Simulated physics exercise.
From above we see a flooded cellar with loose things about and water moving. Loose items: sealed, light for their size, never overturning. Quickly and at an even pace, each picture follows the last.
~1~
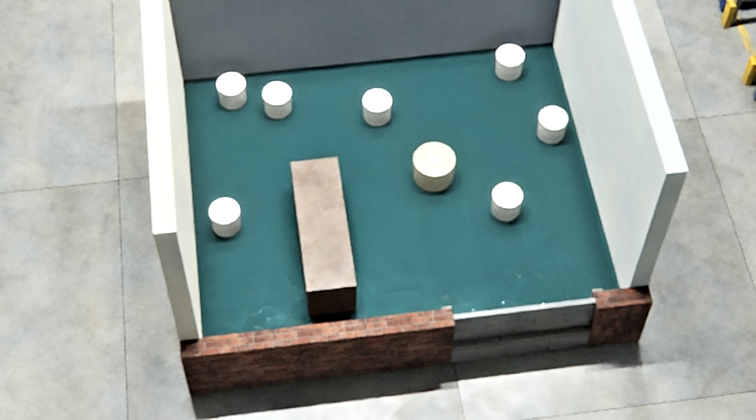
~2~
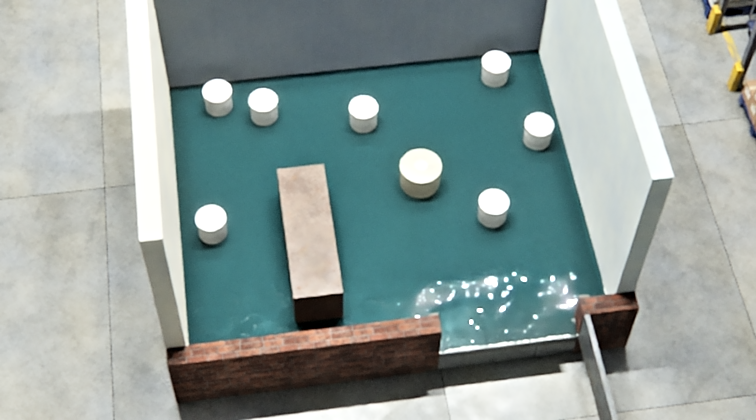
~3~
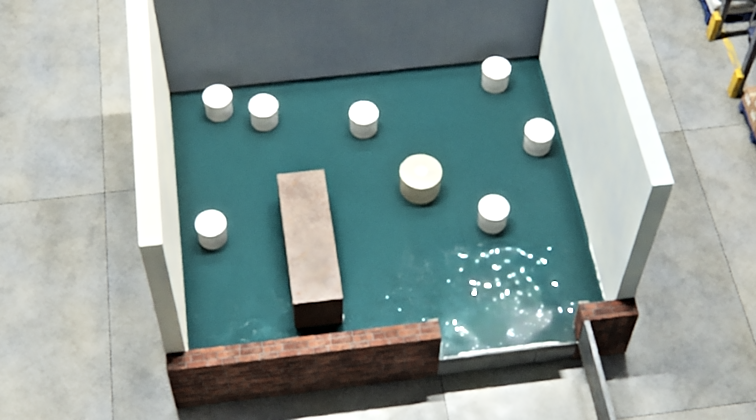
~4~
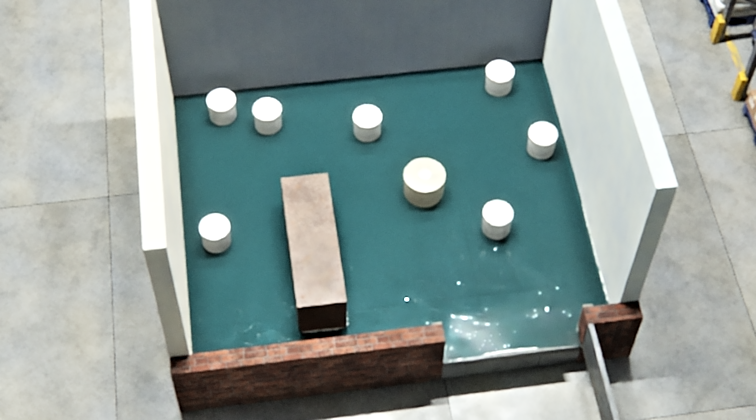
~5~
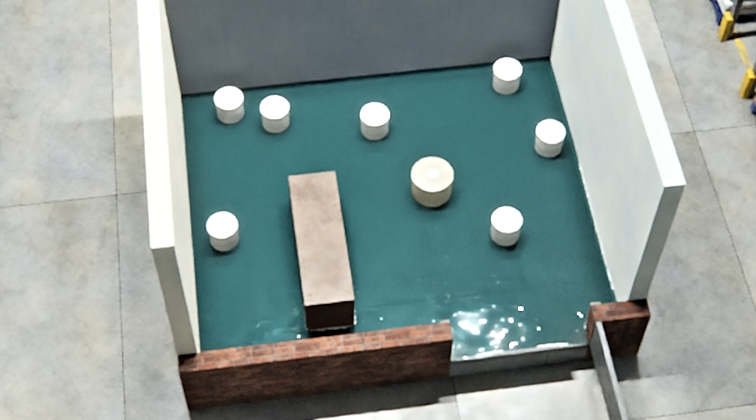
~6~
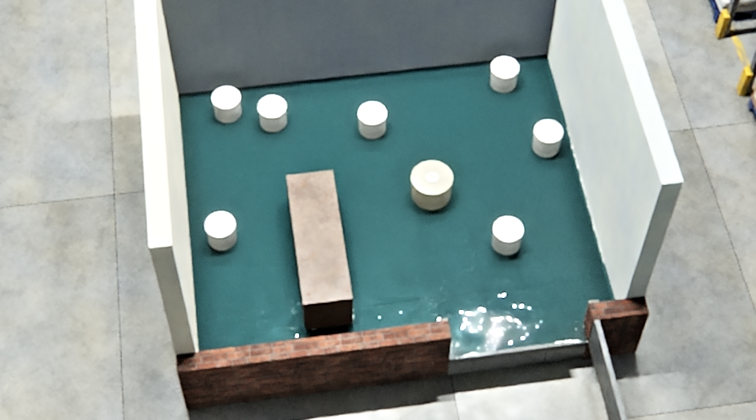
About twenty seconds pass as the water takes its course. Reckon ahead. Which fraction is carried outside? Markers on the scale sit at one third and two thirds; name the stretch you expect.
The portion will probably sit in the middle band.
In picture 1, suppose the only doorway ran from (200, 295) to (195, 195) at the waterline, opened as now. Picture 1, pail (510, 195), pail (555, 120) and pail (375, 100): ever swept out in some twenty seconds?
First one held back, second held back, third flushed away.
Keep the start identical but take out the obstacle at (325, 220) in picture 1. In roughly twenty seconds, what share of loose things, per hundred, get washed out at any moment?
Some 40 per cent.
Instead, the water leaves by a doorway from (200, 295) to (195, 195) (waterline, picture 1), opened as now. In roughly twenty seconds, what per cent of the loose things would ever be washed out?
Near 60 percent, give or take.
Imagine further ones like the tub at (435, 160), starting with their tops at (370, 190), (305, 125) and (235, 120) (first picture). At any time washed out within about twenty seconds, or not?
Outcomes in turn are expelled, expelled, not expelled.
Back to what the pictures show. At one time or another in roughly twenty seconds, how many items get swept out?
The count is 4.
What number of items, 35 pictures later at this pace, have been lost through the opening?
Tally: 4.
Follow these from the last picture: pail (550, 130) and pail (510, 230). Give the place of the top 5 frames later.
About (562, 174), then about (539, 299).
A moment on, 0 of 8 are out; 8 afloat.
Next, 2 of 8 are out; 6 afloat.
Later, 4 of 8 are out; 4 afloat.
In the end, 4 of 8 are out; 4 afloat.
